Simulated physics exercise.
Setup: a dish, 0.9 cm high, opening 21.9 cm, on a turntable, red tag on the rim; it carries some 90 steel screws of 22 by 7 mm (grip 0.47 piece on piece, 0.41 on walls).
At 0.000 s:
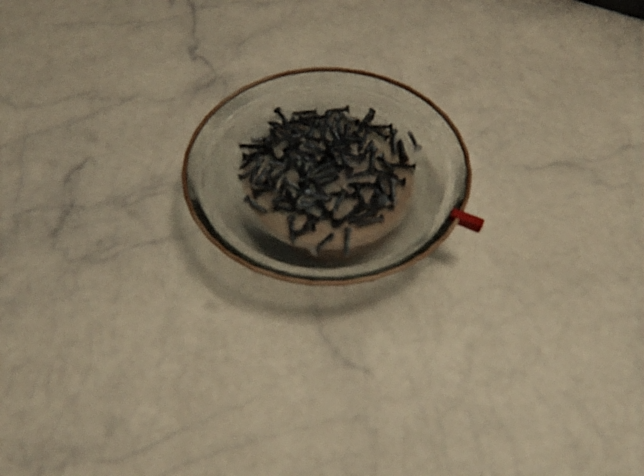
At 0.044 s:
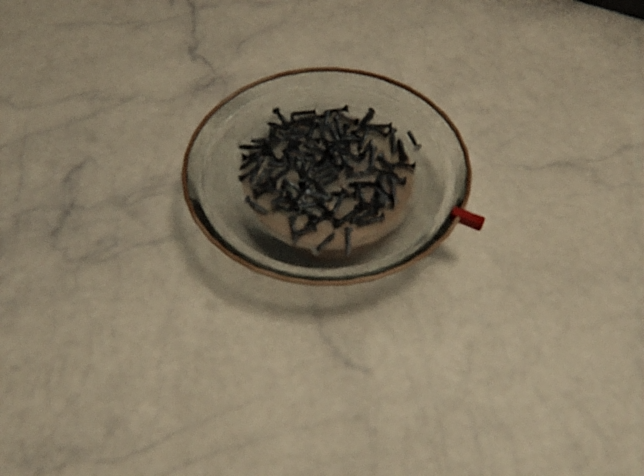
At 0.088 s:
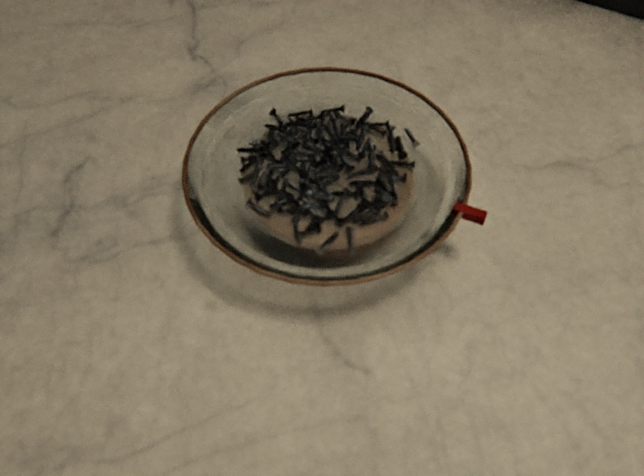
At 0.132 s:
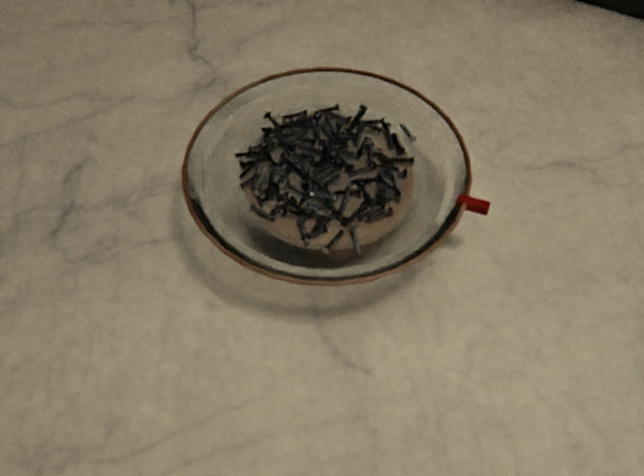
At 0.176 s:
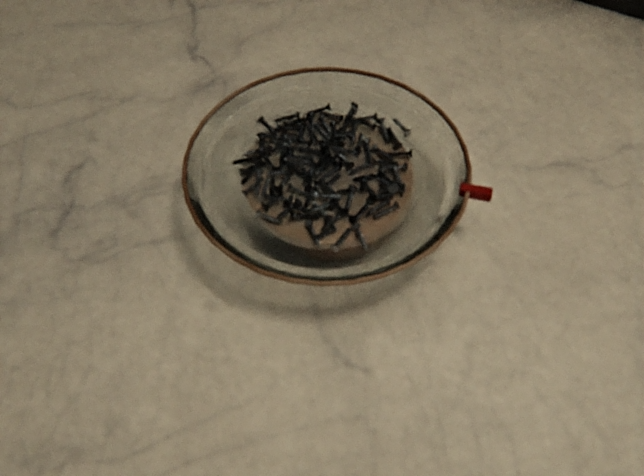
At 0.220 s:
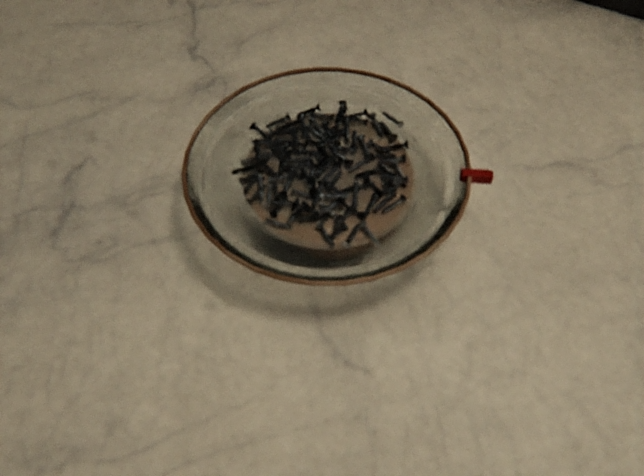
The footage shows a clear glass dish with a heap of dark screws on a pale marbled surface. The dish turns counterclockwise in place, slightly at first and then faster, carrying its red rim tag upward along the right side.
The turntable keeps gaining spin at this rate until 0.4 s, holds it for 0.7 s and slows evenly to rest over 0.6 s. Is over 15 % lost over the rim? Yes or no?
No.
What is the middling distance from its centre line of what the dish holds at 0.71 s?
About 4.5 cm.
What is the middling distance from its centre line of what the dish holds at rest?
4.5 cm, roughly.
After 0.71 s, dish 100 %; middle of the pieces not yet landed near (327, 167).
After 1.12 s, dish 95 %; middle of the pieces not yet landed near (324, 167).
After 1.49 s, dish 95 %; middle of the pieces not yet landed near (327, 169).
After 1.85 s, dish 95 %; middle of the pieces not yet landed near (328, 169).
By 3.0 s all is still; dish 95 %.
